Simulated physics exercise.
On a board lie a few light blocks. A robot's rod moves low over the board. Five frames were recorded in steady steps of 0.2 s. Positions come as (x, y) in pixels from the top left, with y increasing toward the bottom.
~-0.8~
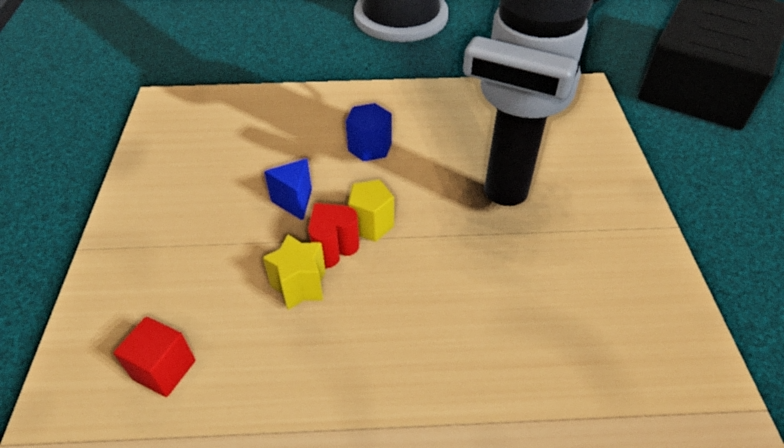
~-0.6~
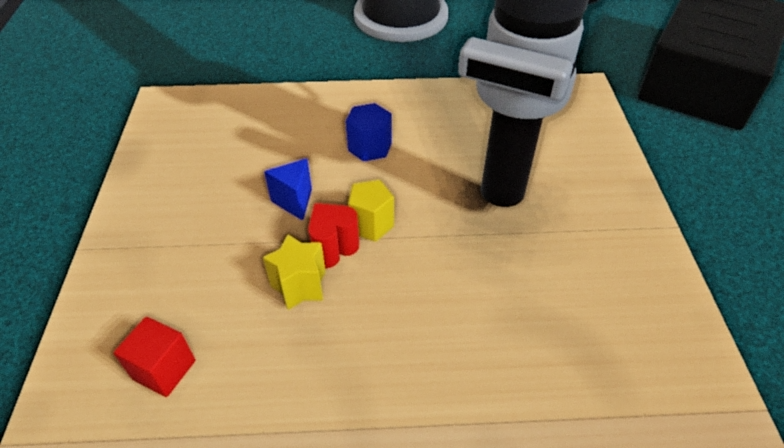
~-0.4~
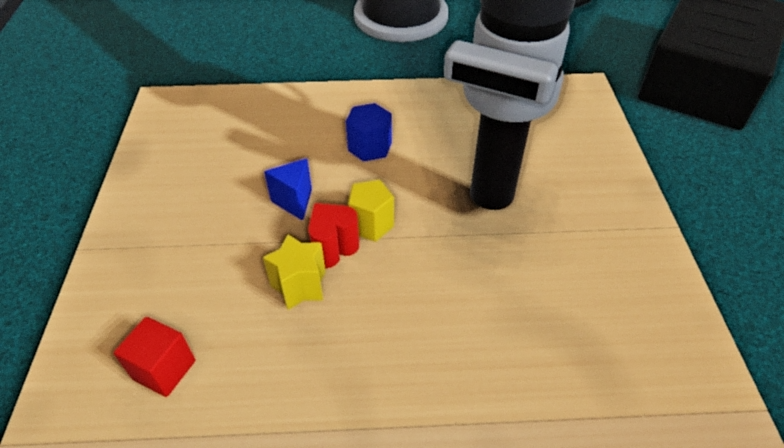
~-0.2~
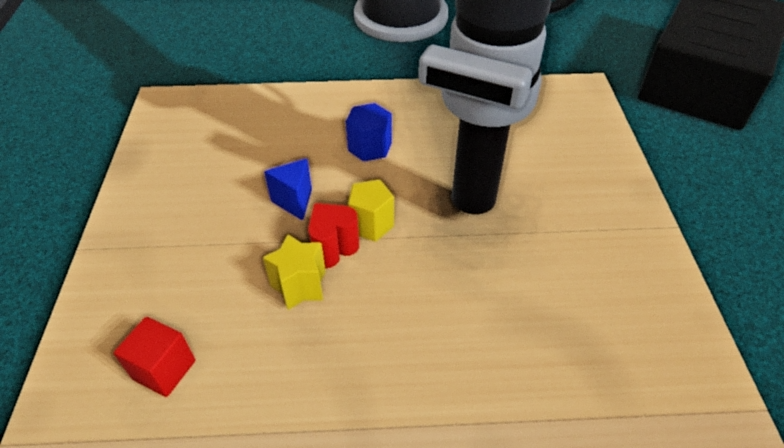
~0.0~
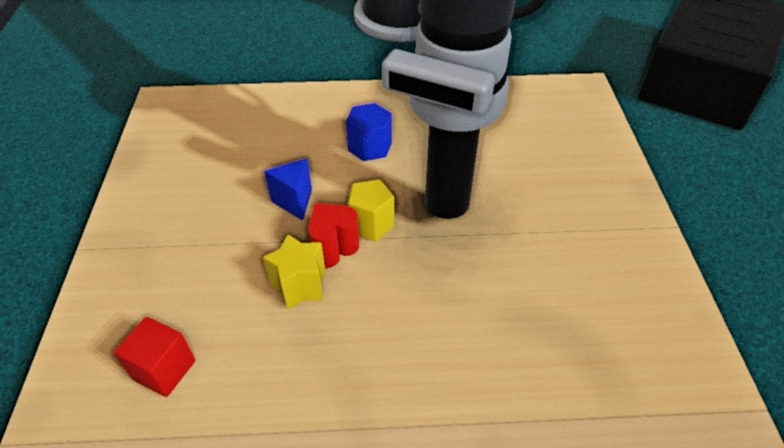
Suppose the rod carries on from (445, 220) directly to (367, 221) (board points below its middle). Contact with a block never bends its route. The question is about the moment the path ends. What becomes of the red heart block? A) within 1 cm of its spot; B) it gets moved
It's B.
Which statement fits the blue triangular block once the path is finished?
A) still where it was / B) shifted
Choice A: Still where it was.
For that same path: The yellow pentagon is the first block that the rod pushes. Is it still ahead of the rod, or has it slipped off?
When the path ends, it will sit ahead of the rod.
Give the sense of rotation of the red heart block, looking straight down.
It goes round opposite to clock hands.
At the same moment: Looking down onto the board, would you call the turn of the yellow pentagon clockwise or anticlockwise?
From the top: Clockwise.
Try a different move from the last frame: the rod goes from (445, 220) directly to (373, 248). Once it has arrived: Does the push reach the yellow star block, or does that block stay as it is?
It will remain on its spot.
On the path given first. Halfway along, rod (405, 203); yellow pentagon (362, 195).
At the end, rod (366, 204); blue triangular block unmoved; yellow star block (292, 259); red heart block (297, 222), turned 55° anticlockwise; yellow pentagon (323, 188), turned 40° clockwise.
